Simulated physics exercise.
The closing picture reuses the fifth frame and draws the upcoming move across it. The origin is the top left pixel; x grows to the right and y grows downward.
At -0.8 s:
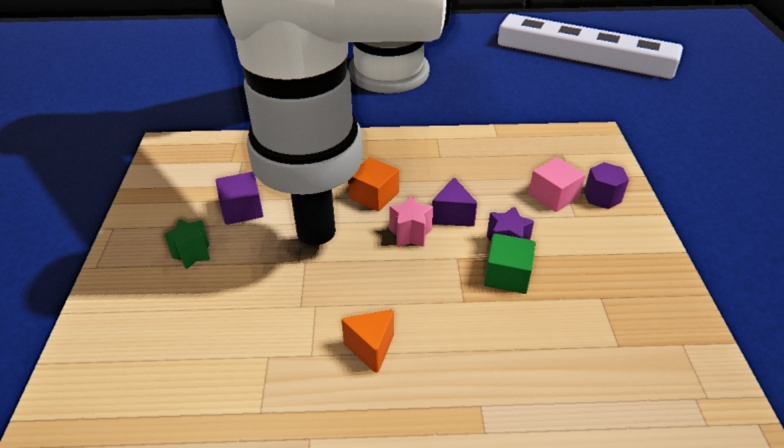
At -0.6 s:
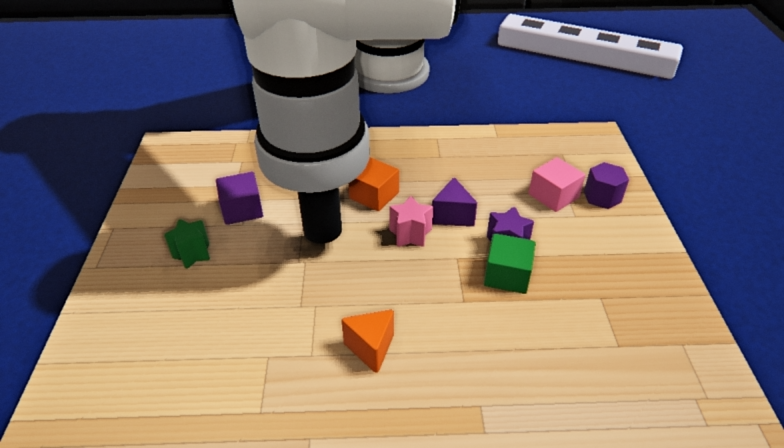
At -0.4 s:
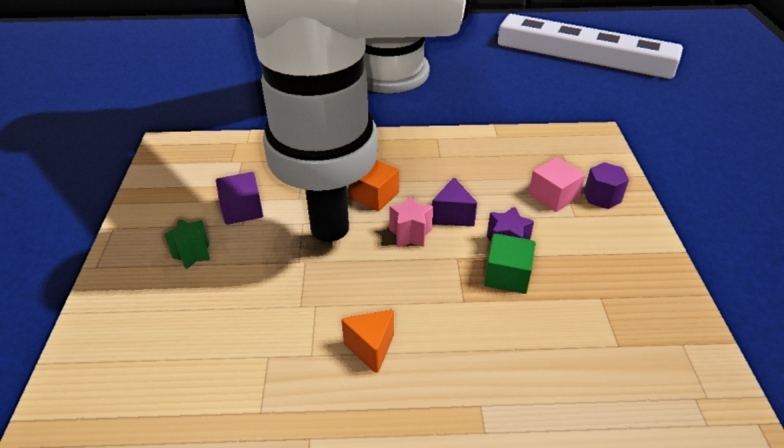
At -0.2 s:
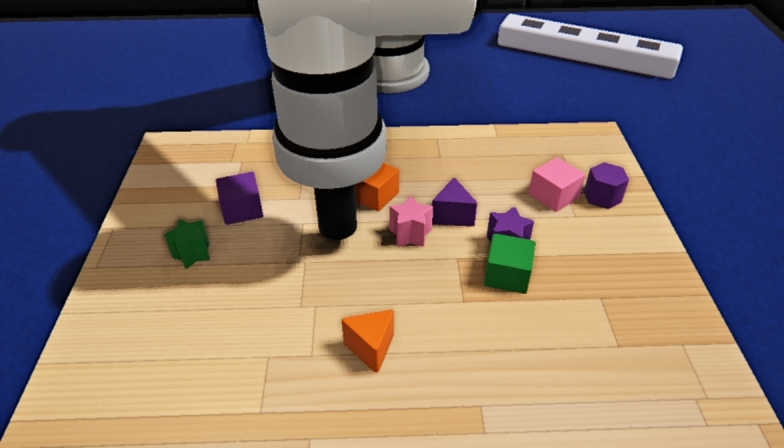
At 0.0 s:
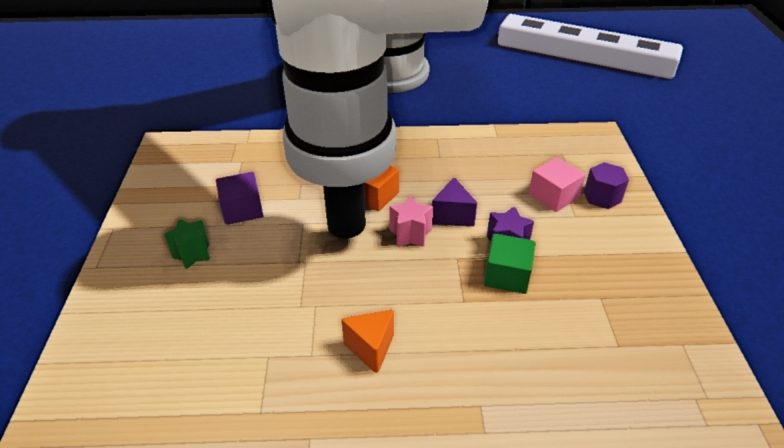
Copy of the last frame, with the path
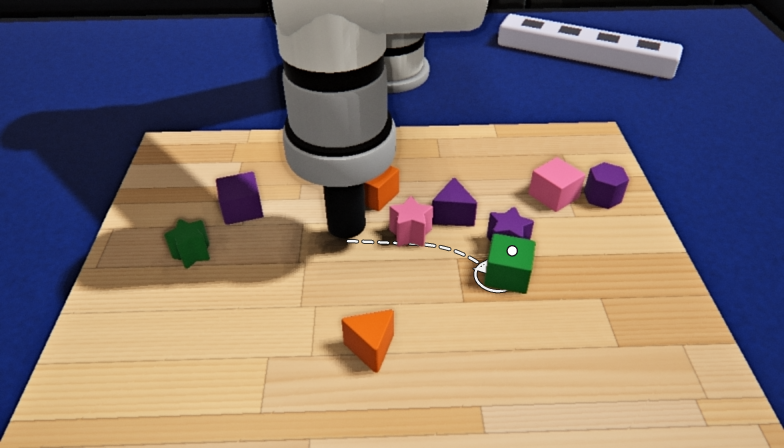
The robot arm moves slightly right across the wooden board while the colored blocks stay still.
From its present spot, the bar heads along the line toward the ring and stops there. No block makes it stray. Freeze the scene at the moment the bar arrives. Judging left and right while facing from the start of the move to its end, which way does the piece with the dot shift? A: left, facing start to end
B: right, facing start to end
Letter B.
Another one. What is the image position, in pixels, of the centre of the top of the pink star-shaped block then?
I'd say the pink star-shaped block ends with its top centre at (473, 207).
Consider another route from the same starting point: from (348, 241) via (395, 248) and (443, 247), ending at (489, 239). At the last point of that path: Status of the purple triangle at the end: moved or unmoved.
The purple triangle changes place.
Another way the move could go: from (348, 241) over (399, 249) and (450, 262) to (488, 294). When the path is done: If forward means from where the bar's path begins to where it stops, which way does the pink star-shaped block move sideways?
Well, taking the path from its start to its end as straight ahead, the pink star-shaped block moves to the left.
Path on the board, from (348, 241) by way of (400, 243) and (452, 250) to (496, 276); the dot is on the green four-sided block.
The first path, step by step. One third of the way, bar at (401, 228); pink star-shaped block at (432, 208).
Two thirds of the way, bar at (455, 235); pink star-shaped block at (470, 206), turned 45° anticlockwise; purple triangle at (476, 184), turned 15° anticlockwise.
At the end, bar at (498, 261); pink star-shaped block at (473, 207), turned 55° anticlockwise; purple triangle at (476, 184), turned 15° anticlockwise; purple star-shaped block at (514, 221), turned 15° anticlockwise; green four-sided block at (542, 268).
